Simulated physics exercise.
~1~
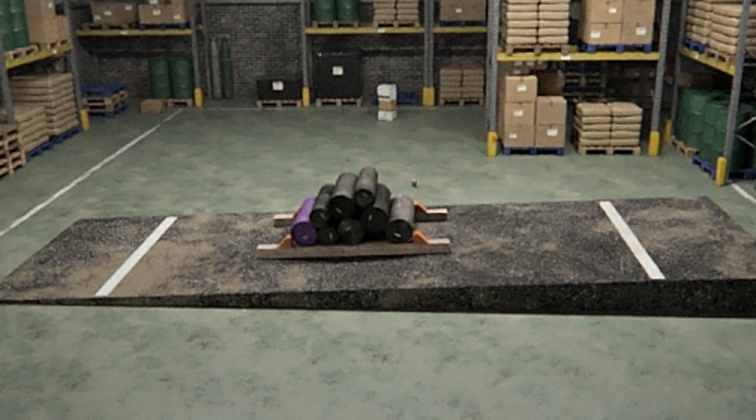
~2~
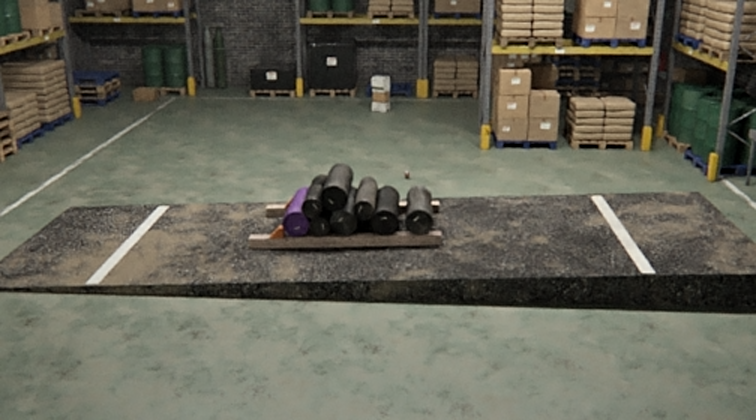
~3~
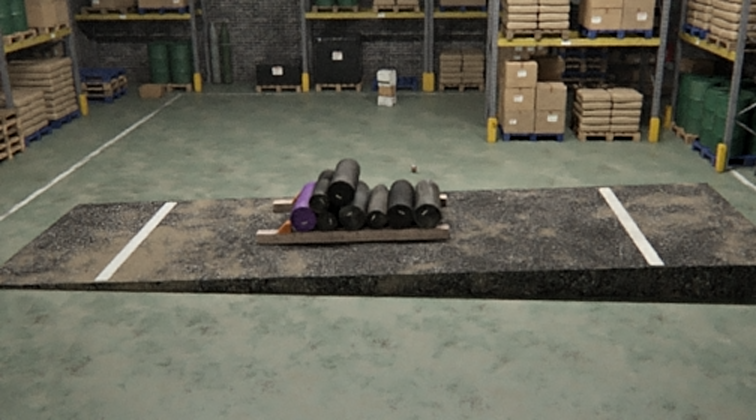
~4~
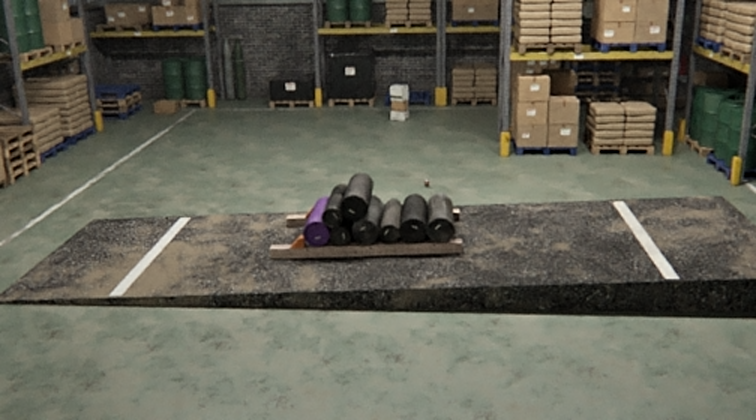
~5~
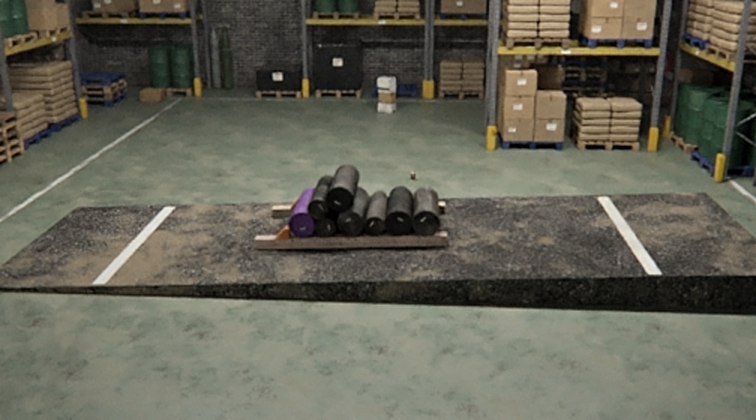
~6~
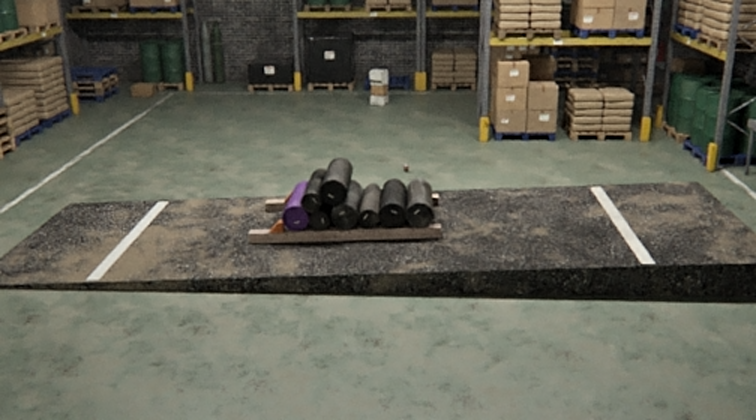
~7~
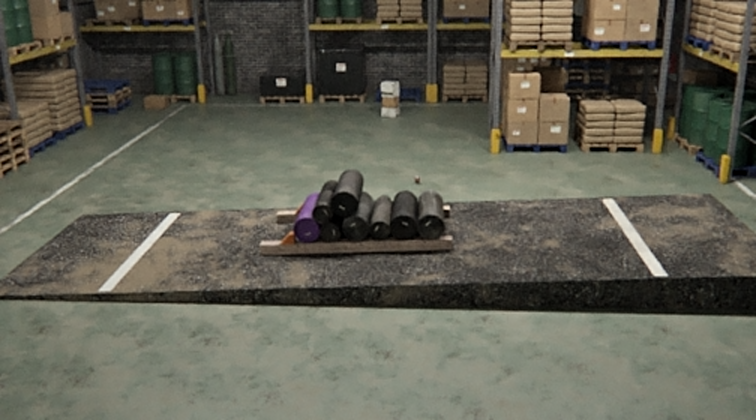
A stack of dark gas cylinders, with one purple cylinder at its lower left, rests on low timber bearers across a dark, gritty pad between two white lines. The view is from the front and slightly above, swaying a little, in a warehouse with shelves of boxes, sacks and green drums behind. At first orange wedges hold both sides, then the right one is gone and the pile slumps, its cylinders spreading rightward into a longer bottom row. The purple one keeps its place at the left. The pile settles, and every cylinder ends still on the timbers, short of both lines.
